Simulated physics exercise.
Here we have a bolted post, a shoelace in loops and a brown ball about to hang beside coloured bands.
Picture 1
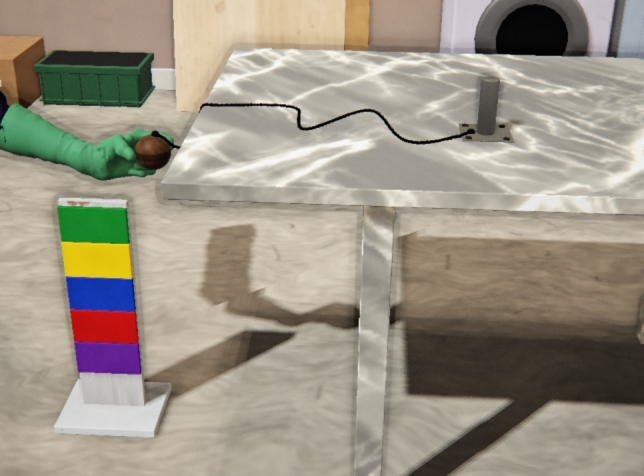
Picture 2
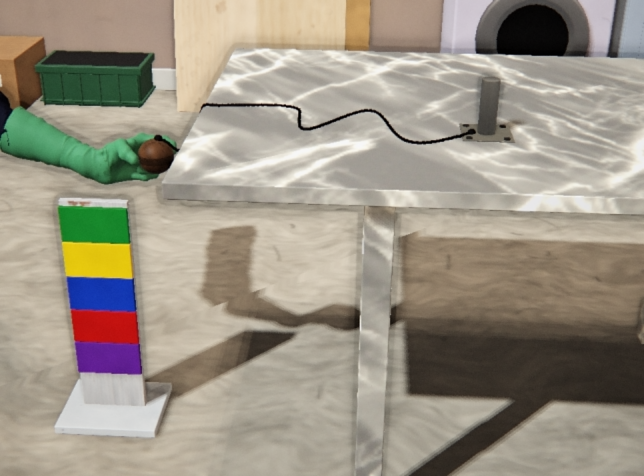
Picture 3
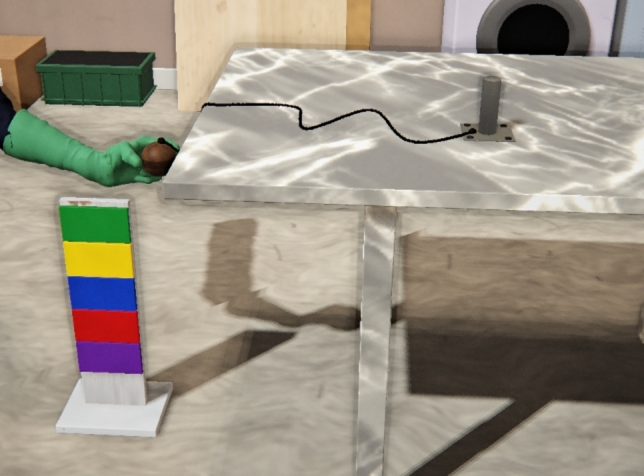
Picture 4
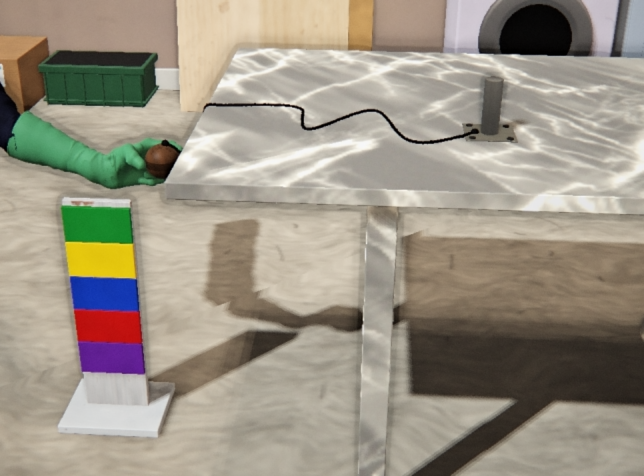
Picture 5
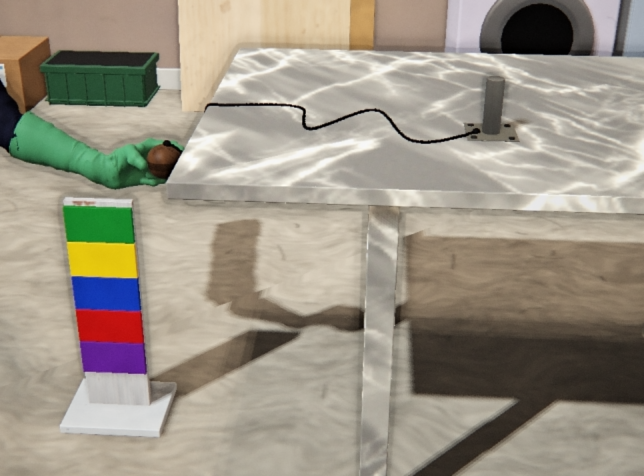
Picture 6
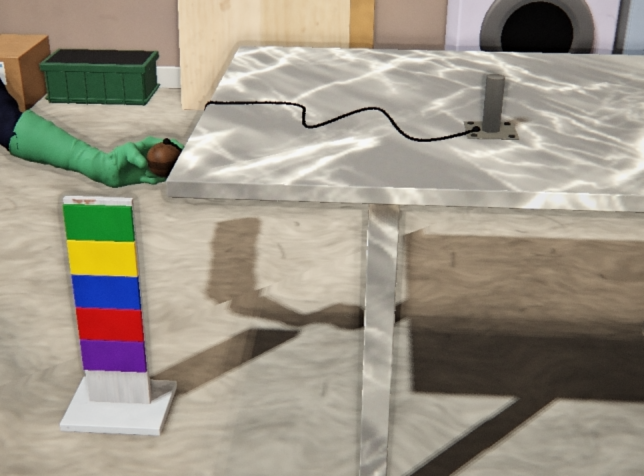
A green-gloved hand holding a brown ball shifts slightly right toward the edge of a pale, marbled table, seen from slightly above in a room with bins behind. A black cord curves across the tabletop to a small grey upright post, while a stand banded green, yellow, blue, red and purple sits at left. The hand then stays almost still, and the view drifts very slightly.
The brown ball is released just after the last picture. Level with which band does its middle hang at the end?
Its centre hangs level with the red band.
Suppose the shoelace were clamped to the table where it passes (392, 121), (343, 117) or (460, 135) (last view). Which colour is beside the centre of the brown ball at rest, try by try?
It would be blue; yellow; red.
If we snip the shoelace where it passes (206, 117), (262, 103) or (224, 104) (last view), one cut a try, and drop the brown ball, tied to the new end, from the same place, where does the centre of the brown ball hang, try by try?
Near (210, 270), (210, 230) and (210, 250).
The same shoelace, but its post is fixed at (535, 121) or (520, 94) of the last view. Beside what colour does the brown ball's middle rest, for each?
In that order: Blue; blue.
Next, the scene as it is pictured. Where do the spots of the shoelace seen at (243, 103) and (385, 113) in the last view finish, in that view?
At (210, 220), then (320, 118).
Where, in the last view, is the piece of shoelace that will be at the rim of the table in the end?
At (304, 123), roughly.
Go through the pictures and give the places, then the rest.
Brown ball (153, 152); green (93, 226); yellow (97, 261); blue (100, 295); red (104, 328); purple (107, 359), in the first frame.
Brown ball (156, 156); shoelace through (437, 141) (385, 120) (330, 122) (299, 110) (219, 106), in the second frame.
Brown ball (159, 159), in the third frame.
Brown ball (163, 161); shoelace through (441, 141) (388, 119) (333, 122) (302, 110) (222, 105), in the fourth frame.
Brown ball (165, 161), in the fifth frame.
Brown ball (164, 160); shoelace through (442, 139) (389, 117) (335, 120) (303, 108) (223, 104), in the sixth frame.
Soon after, ball near (183, 317); level with red.
Then, ball near (240, 328); level with red.
Further on, ball near (202, 332); level with red.
At rest, ball near (217, 334); level with red. Its middle rests at the red band.
